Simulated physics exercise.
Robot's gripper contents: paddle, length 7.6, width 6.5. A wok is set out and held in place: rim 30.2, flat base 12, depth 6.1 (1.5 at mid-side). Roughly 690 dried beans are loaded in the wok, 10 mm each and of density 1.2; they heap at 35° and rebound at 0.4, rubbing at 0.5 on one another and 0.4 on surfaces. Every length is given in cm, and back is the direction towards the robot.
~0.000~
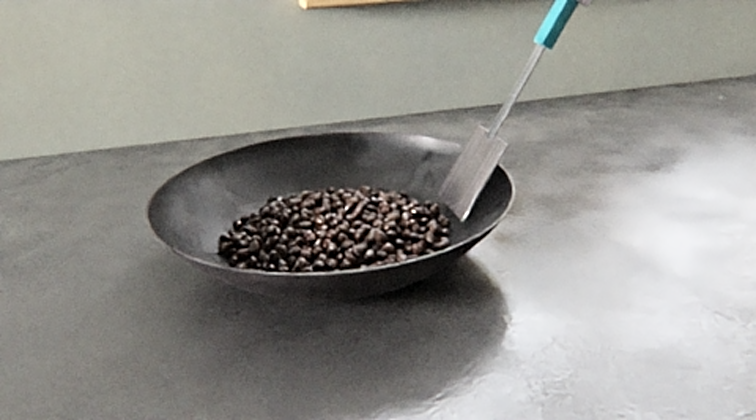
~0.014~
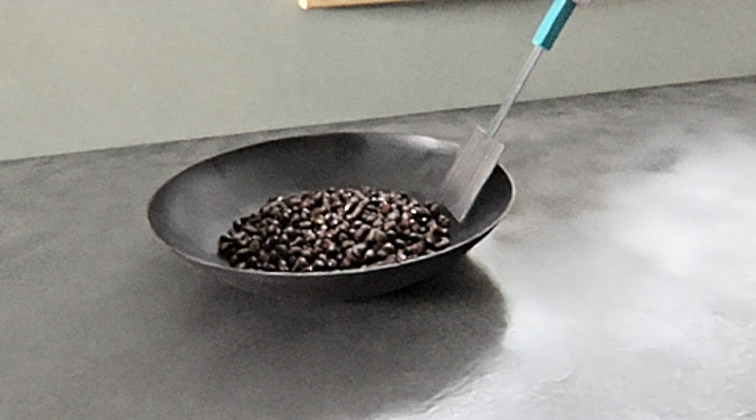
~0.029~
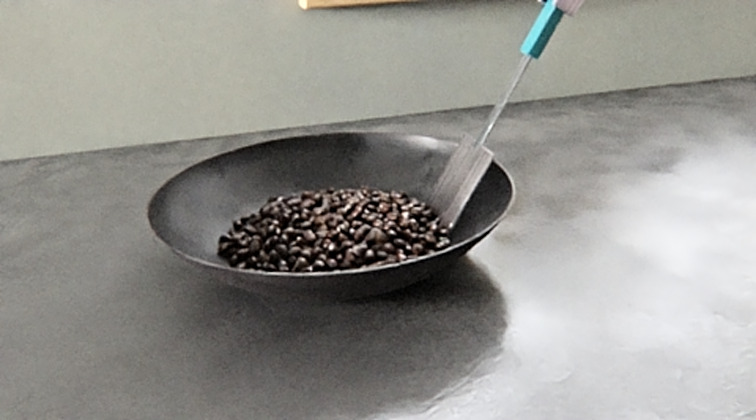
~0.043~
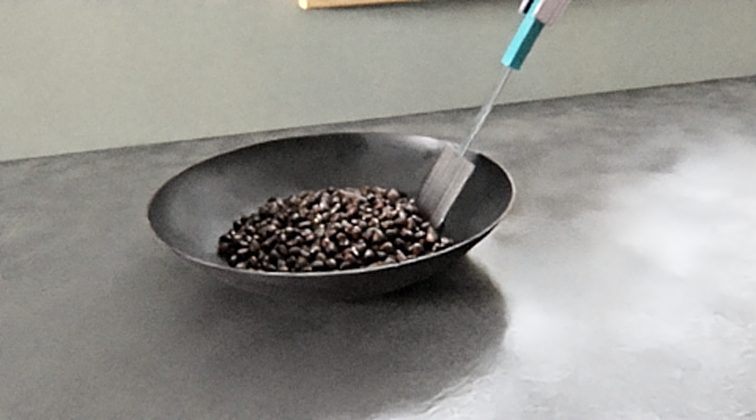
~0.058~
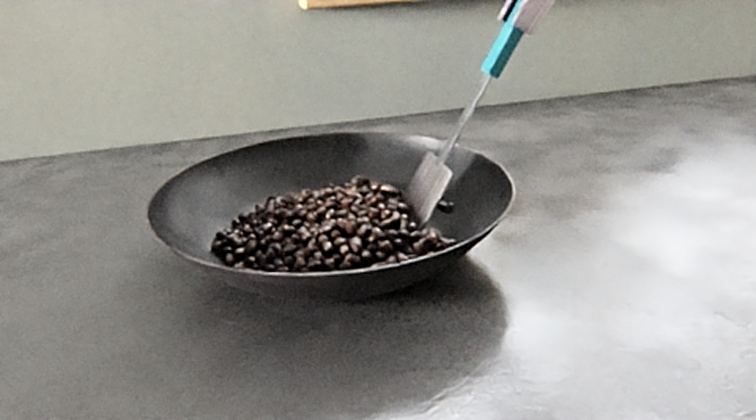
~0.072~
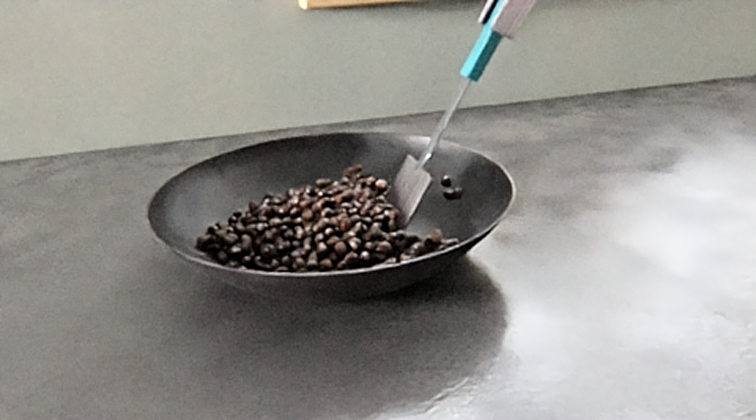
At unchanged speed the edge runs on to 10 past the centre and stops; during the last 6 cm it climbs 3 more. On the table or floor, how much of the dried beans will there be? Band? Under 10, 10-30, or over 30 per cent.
10-30 per cent.
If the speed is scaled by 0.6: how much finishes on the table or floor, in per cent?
About 15 per cent.
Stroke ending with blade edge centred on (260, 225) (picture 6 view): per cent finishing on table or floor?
About 10 per cent.
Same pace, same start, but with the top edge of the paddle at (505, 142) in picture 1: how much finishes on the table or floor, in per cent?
Some 25 per cent.
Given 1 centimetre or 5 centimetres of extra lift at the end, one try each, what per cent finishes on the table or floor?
25 and 20 %.
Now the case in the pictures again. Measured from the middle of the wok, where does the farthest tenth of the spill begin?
That's near 55 cm.
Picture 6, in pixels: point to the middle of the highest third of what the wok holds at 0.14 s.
I'd put it close to (257, 221).
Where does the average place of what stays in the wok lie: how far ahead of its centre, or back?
Ahead of centre, near 4.0 centimetres.
By 0.11 s, sloping 59°, highest piece 7 above the table; 689 in the wok.
By 0.14 s, sloping 59°, highest piece 8 above the table; 689 in the wok.
By 0.36 s, sloping 59°, highest piece 15 above the table; 534 in the wok, 42 on the table or floor, 113 on the blade or in flight.
By 1.41 s, sloping 59°, highest piece 5 above the table; 533 in the wok, 156 on the table or floor.
Final count, 533 in the wok, 156 on the table or floor. That is 23 % on the table or floor.
